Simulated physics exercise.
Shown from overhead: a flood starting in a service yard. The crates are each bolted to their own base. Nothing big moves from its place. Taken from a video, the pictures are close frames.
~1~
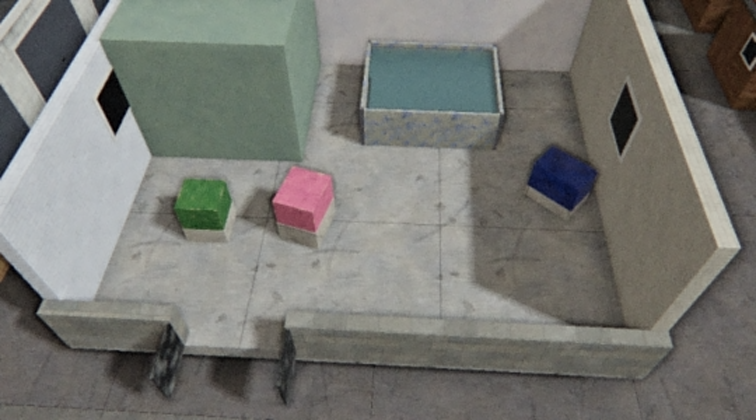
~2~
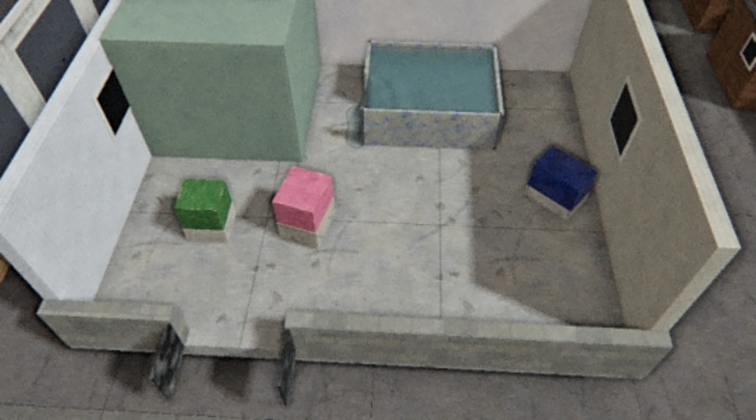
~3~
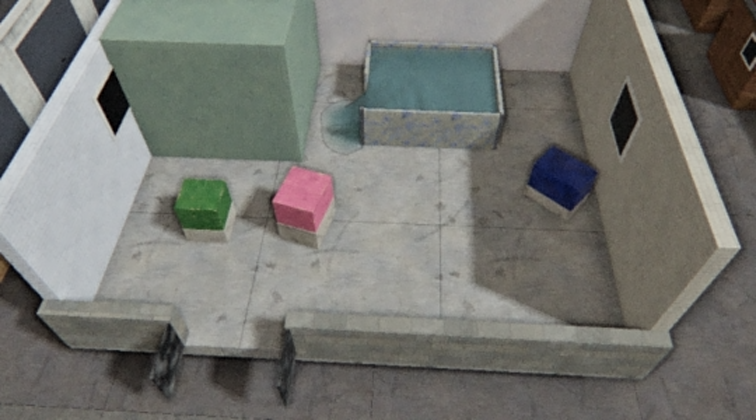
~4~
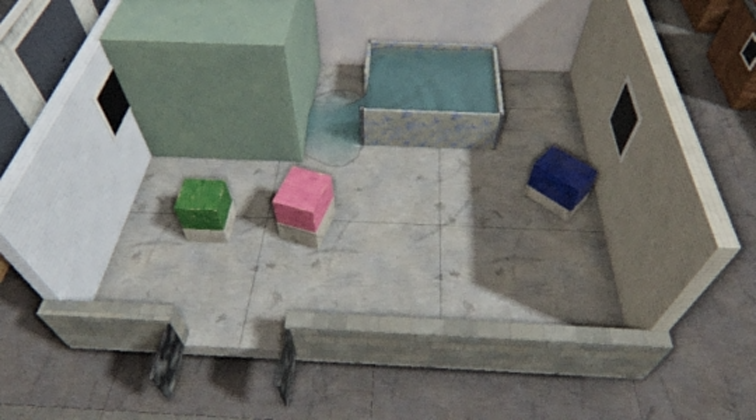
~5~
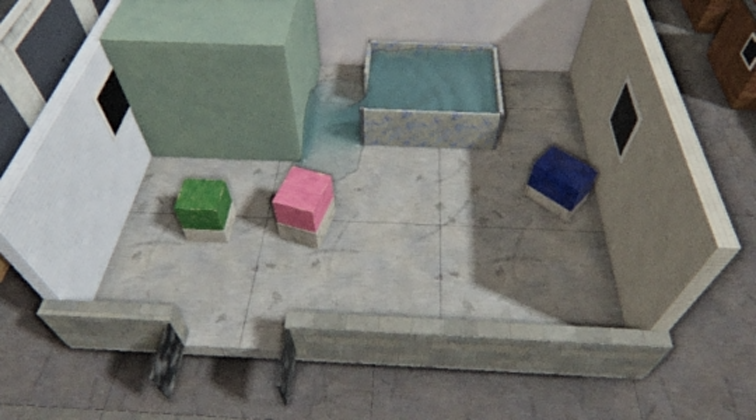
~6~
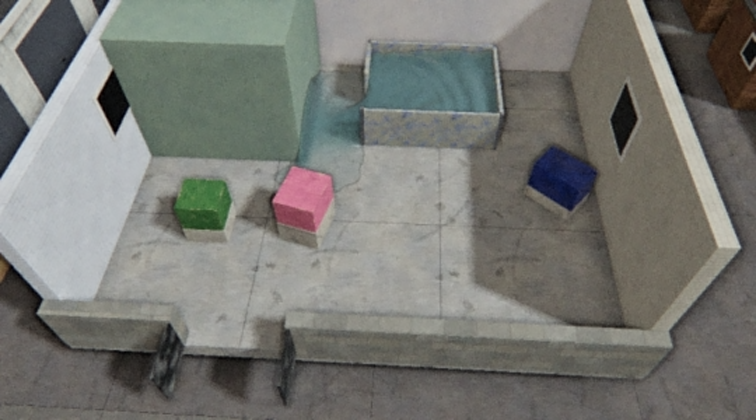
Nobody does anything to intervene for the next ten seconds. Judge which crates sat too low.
The pink crate was not too low. The blue crate was not too low. The green crate was not too low.
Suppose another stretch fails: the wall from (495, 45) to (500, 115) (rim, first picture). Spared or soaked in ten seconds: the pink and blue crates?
The pink crate is not reached, the blue crate is reached.
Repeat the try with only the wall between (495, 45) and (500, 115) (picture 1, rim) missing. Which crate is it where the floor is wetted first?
That would be the blue one.
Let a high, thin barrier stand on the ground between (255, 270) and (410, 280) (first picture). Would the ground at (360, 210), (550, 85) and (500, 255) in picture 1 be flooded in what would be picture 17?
As listed: Covered, no water, no water.
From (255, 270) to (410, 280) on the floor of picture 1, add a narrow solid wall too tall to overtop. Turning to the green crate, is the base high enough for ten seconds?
Well, the green crate comes through dry in the end.
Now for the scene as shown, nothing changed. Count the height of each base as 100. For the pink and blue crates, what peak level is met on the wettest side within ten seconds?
In order: 80% and 60%.
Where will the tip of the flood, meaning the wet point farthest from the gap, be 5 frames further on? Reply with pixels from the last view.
I'd put it around (234, 243).
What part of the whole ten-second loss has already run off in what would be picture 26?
Result, approximate: 20 per cent.
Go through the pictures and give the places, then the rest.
In the first picture, the open tank at (431, 79) is whole and still.
In the second picture, water pours out at (366, 112) and has run to (359, 146).
In the third picture, the front is at (327, 113), out from the gap at (366, 114).
In the fourth picture, water pours out at (366, 115) and has run to (305, 149).
In the fifth picture, the front is at (296, 165), out from the gap at (366, 116).
In the sixth picture, water pours out at (366, 115) and has run to (281, 177).
A moment on, water covers 15 % of the floor; the pink crate water round its plinth, the blue crate not reached, the green crate water round its plinth.
Next, water covers 35 % of the floor; the pink crate water round its plinth, the blue crate not reached, the green crate water round its plinth.
Then, water covers 70 % of the floor; the pink crate water round its plinth, the blue crate water round its plinth, the green crate water round its plinth.
Later, water covers 90 % of the floor; the pink crate water round its plinth, the blue crate water round its plinth, the green crate water round its plinth.
In the end, water covers 100 % of the floor; the pink crate stayed above the water, the blue crate stayed above the water, the green crate stayed above the water.
